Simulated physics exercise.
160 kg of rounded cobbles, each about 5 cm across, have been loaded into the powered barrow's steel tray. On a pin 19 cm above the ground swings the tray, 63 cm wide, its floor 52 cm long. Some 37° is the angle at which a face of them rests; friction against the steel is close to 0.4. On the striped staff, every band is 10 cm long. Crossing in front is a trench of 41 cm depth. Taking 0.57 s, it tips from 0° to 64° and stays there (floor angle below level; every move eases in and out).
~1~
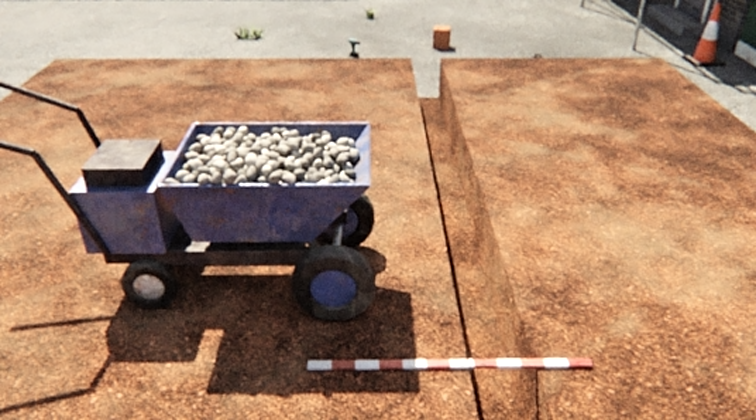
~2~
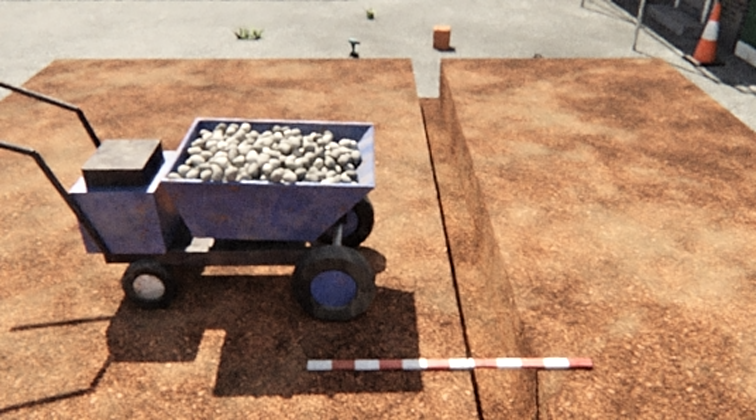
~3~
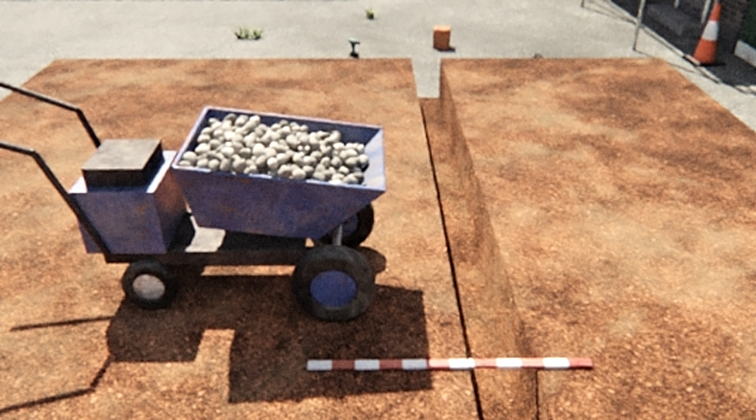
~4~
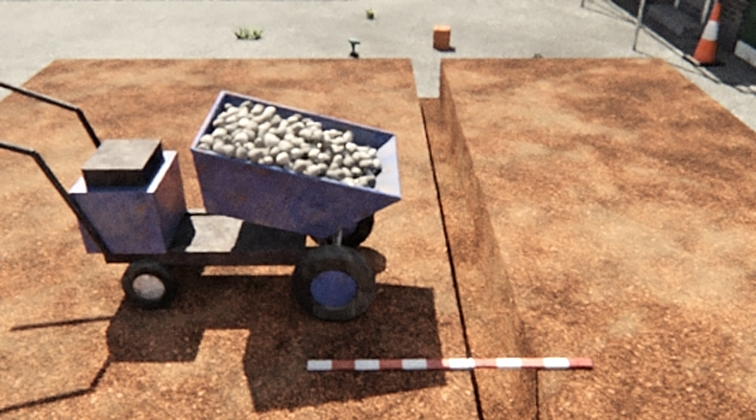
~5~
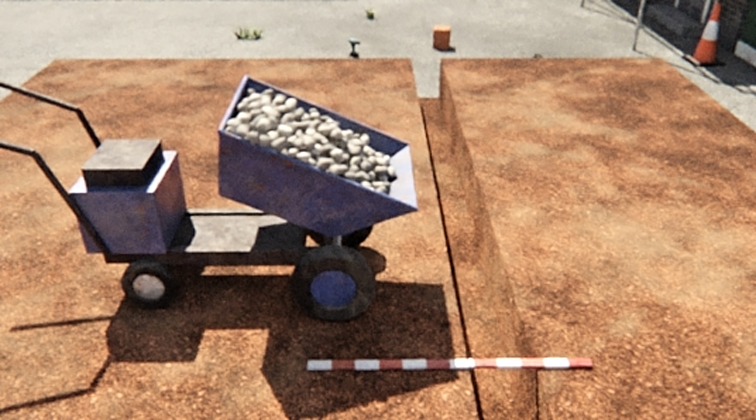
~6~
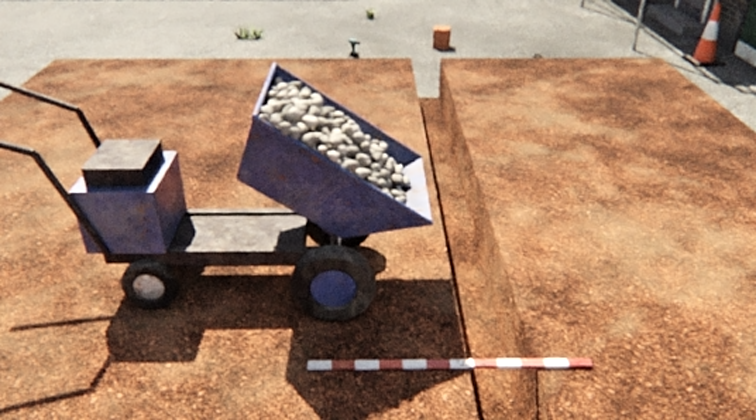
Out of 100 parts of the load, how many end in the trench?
Some 61 out of 100.
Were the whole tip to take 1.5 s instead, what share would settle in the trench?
Then some 90 per cent would.
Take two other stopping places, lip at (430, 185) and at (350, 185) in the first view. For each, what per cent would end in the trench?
Near 25 then near 75 percent.
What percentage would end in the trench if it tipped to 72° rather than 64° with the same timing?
Close to 60 per cent then.
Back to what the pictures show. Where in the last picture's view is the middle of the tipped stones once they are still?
Look at roughly (495, 315).
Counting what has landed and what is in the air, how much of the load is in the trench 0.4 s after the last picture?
Around 20 per cent of it, at that instant.
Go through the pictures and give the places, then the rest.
In the first frame, the tray is at 0°, its lip at (369, 186); the top of the load is at (271, 145).
In the second frame, lip at (374, 187), floor tilted 2°, highest stones at (258, 143).
In the third frame, lip at (385, 191), floor tilted 7°, highest stones at (242, 135).
In the fourth frame, the tray is at 15°, its lip at (401, 199); the top of the load is at (248, 120).
In the fifth frame, the tray is at 24°, its lip at (418, 210); the top of the load is at (255, 105).
In the sixth frame, the tray is at 35°, its lip at (432, 224); the top of the load is at (281, 94).
Then, 0.1 s after the last picture the floor is at 54°, 100 % in the tray; the foremost stones are at (434, 216).
Then, 0.4 s after the last picture the floor is at 64°, 78 % in the tray, 21 % in the trench; the foremost stones are at (518, 262).
Then, 0.7 s after the last picture the floor is at 64°, 27 % in the tray, 35 % in the trench, 38 % past the trench; the foremost stones are at (690, 297).
Then, 2.7 s after the last picture the floor is at 64°, 0 % in the tray, 61 % in the trench, 39 % past the trench; the foremost stones are past the picture's edge.
